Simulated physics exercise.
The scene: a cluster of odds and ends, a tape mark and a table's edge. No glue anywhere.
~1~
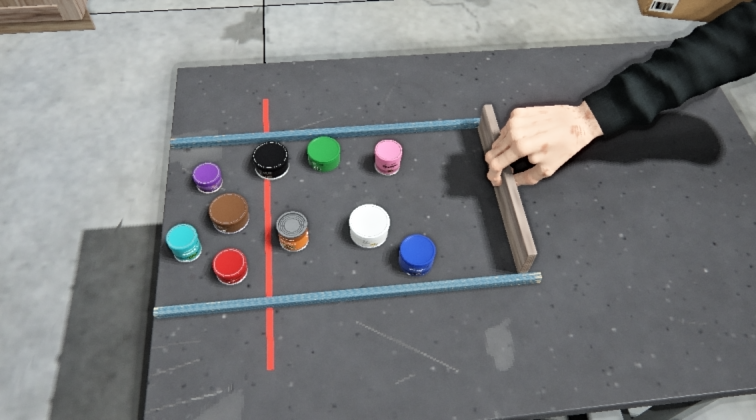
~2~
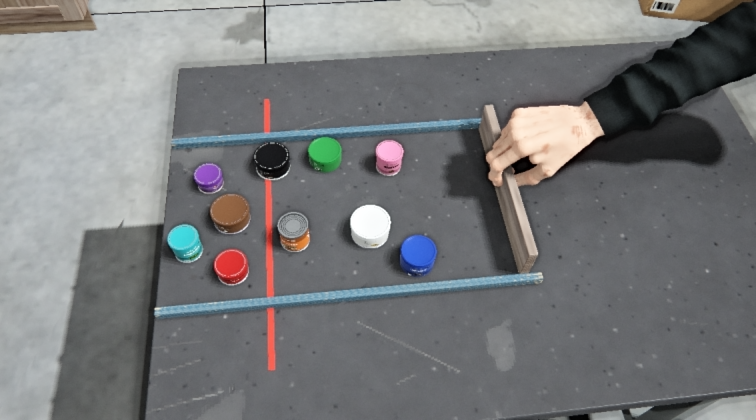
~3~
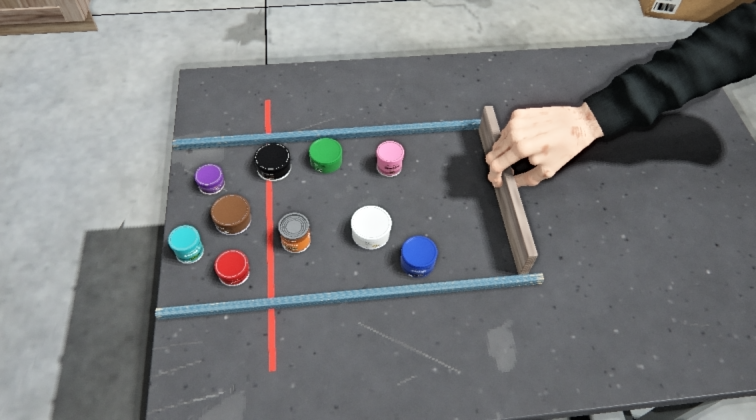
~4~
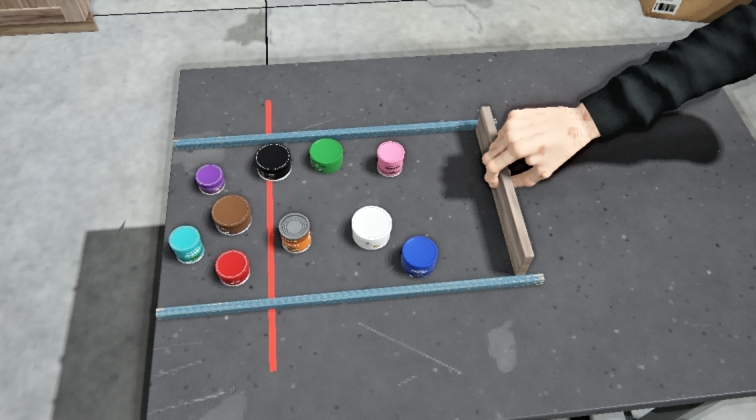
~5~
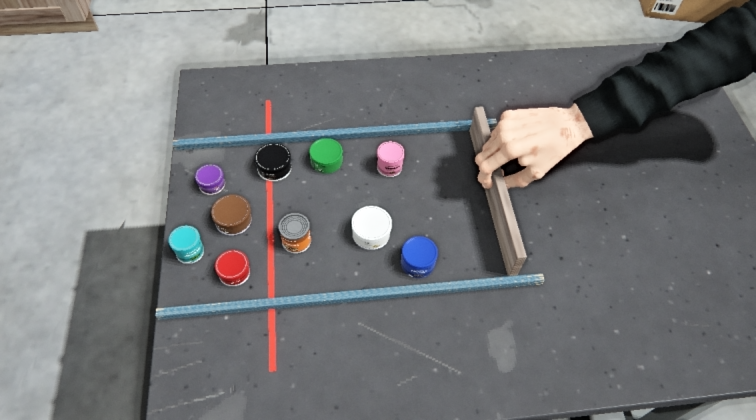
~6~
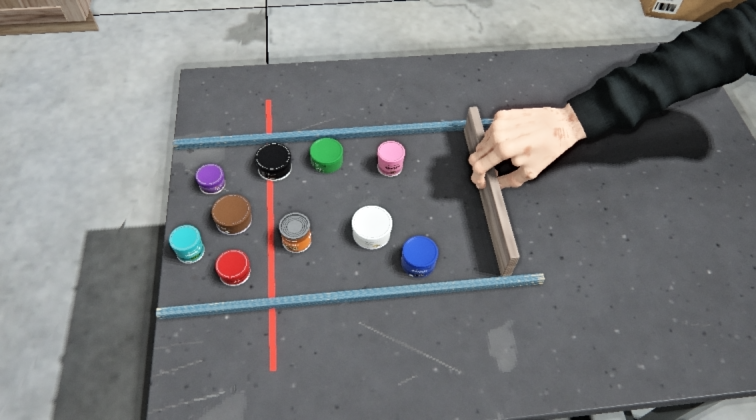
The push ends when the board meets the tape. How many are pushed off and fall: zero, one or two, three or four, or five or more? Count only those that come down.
The number that fall off is zero.
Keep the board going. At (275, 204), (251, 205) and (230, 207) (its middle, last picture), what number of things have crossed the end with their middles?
The counts: 0, 0 and 2.
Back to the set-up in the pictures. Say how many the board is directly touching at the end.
4 of them.
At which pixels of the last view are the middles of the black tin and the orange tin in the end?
The black tin at (226, 170), the orange tin at (214, 243).
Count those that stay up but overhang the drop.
The number is 0.
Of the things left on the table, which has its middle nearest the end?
That is the turquoise pot.
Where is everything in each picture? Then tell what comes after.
In the first picture, turquoise pot (185, 244); purple tin (208, 179); brown tin (230, 214); board (504, 185); tape (268, 215).
In the second picture, purple tin (209, 179); black tin (272, 162).
In the third picture, brown tin (232, 215); blue tub (418, 257).
In the fourth picture, turquoise pot (187, 245); green tub (326, 156).
In the fifth picture, purple tin (211, 180); board (495, 187).
In the sixth picture, turquoise pot (188, 245); purple tin (211, 180); brown tin (233, 215); board (489, 187); tape (270, 216).
Early on, none off yet; turquoise pot at rest near (188, 245); purple tin at rest near (211, 180); brown tin at rest near (233, 215).
Finally, the number that fall off is zero.
